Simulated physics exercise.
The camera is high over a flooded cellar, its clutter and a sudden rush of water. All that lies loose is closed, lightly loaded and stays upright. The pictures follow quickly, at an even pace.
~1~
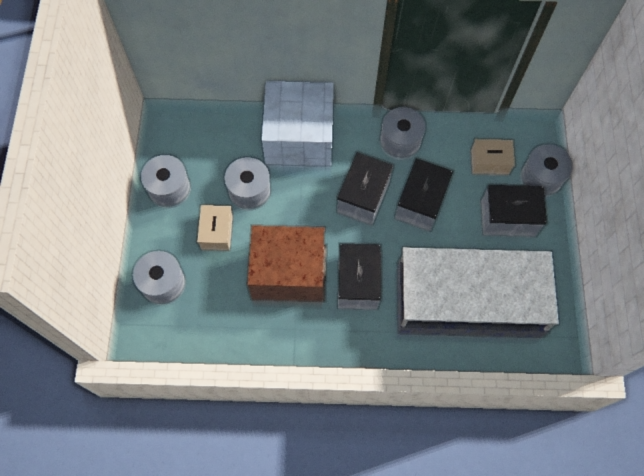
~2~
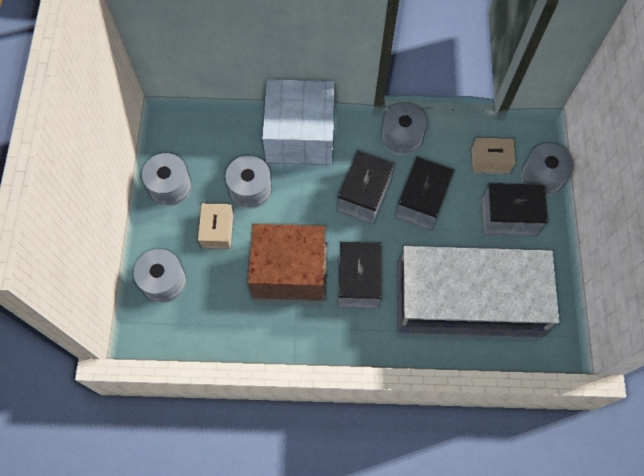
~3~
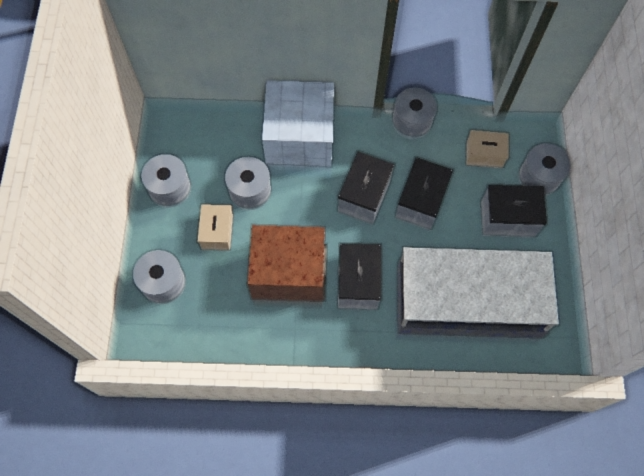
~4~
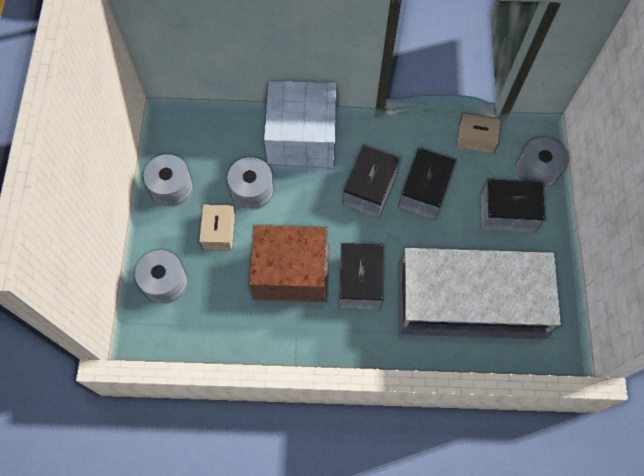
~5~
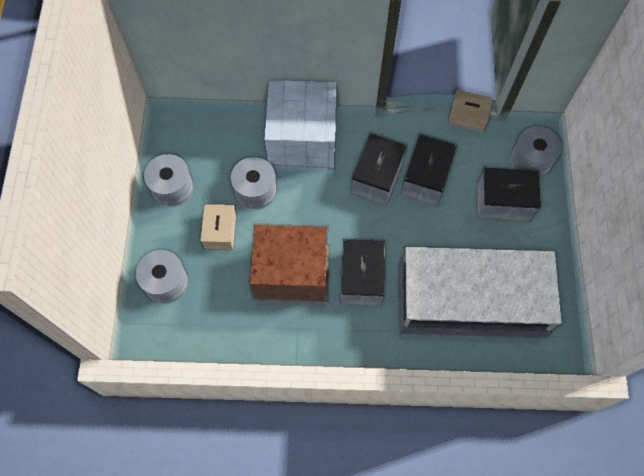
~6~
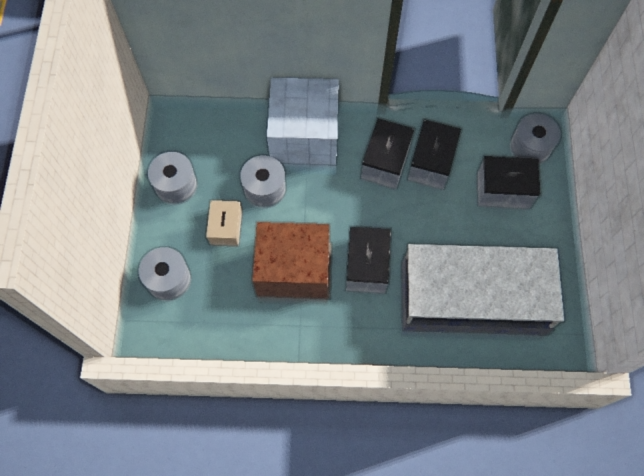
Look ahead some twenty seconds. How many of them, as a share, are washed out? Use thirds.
That comes to two thirds or more.
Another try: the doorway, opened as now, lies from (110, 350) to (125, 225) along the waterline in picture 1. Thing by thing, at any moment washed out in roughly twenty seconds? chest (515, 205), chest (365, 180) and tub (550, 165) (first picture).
In turn: No, yes, inside.
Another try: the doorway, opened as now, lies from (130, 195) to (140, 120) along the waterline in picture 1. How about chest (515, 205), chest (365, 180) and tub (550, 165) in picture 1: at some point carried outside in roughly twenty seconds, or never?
In that order: Kept in, yes, kept in.
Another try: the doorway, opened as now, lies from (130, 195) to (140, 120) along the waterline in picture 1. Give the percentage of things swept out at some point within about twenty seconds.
Roughly 60 per cent.
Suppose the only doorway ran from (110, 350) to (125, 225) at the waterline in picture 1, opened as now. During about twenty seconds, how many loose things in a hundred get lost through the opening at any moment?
Roughly 70 per cent.
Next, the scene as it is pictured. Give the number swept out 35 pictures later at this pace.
I count 9.
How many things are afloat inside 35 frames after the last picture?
That makes 1.
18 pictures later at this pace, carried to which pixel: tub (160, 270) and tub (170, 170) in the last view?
Close to (197, 252) and (230, 173).
A moment on, 4 of 11 are out; 7 afloat.
Next, 9 of 11 are out; 2 afloat.
Later, 9 of 11 are out; 1 afloat.
In the end, 10 of 11 are out; 1 afloat.
